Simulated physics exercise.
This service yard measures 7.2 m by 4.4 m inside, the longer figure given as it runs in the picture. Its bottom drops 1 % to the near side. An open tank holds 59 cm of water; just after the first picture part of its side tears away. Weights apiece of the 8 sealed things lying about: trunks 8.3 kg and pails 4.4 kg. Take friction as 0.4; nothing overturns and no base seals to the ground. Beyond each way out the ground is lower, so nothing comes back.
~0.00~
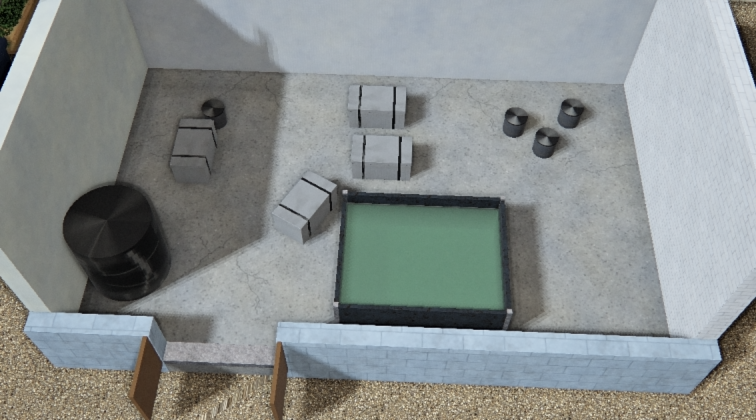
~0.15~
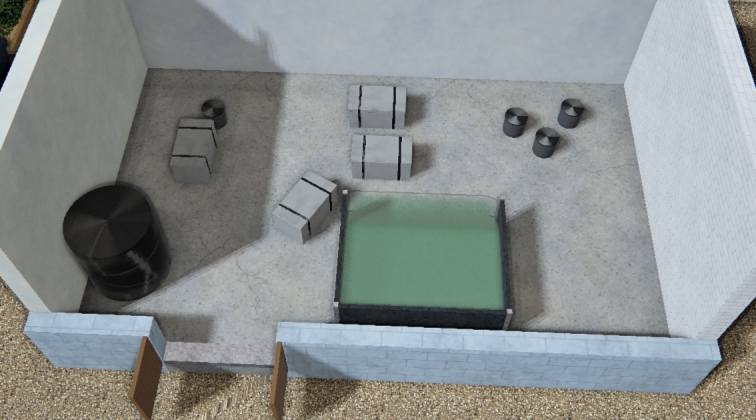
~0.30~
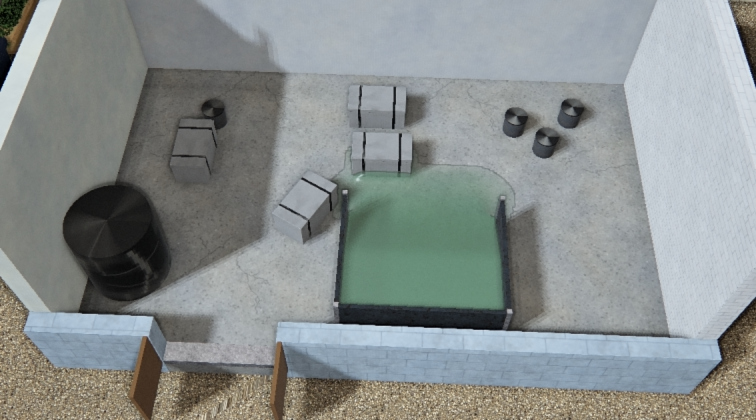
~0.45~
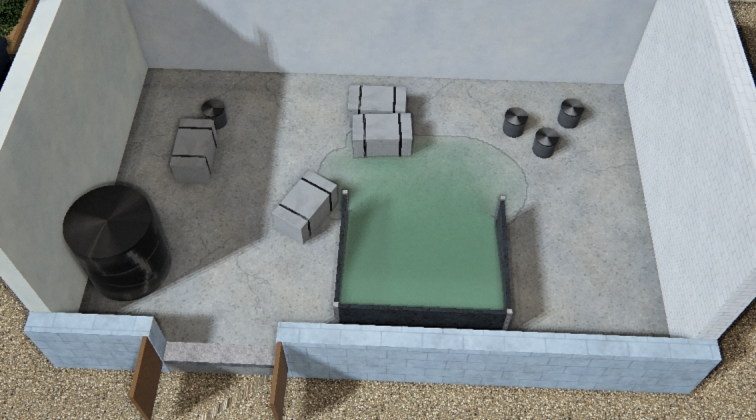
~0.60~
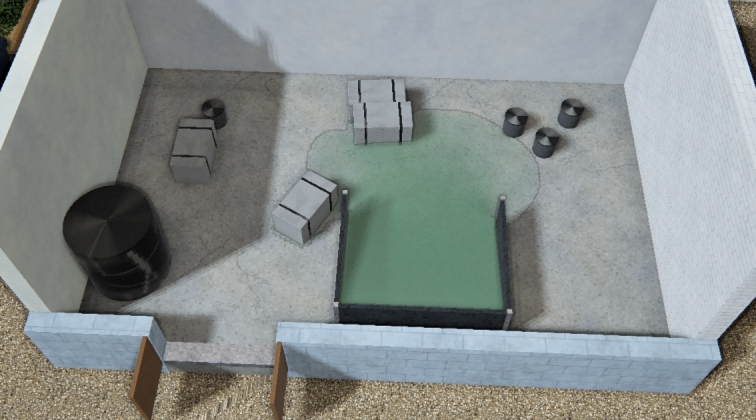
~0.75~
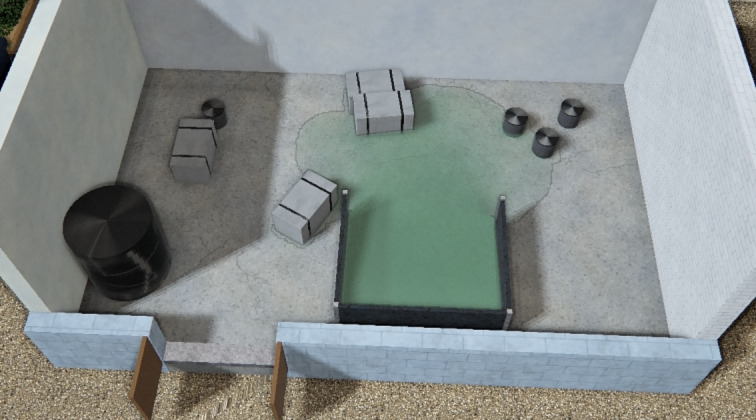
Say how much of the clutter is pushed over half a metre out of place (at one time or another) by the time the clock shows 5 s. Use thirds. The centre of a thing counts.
Share: Two thirds or above.
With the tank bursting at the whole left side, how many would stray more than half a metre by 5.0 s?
In that case 4 of them.
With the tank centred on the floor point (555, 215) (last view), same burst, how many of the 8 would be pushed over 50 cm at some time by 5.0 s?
Then 8.
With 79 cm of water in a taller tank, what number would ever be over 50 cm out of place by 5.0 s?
In that case 7 of them.
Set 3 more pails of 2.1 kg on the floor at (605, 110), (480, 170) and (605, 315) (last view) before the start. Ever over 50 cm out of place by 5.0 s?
In that order: Past it, over, more.
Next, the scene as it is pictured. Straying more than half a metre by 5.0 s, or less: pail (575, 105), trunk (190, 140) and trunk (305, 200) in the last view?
In turn: Past it, more, short of it.
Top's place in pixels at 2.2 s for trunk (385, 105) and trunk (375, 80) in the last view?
Around (361, 85) and (353, 56).
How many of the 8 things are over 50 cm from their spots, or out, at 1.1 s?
I count 2.
After 1.1 s 2 of 8 are over 50 cm from their spots; 1 afloat.
After 2.2 s 5 of 8 are over 50 cm from their spots; 4 afloat.
After 3.5 s 6 of 8 are over 50 cm from their spots; 5 afloat.
After 5.0 s 7 of 8 are over 50 cm from their spots, and 7 have been at some point; 5 afloat.
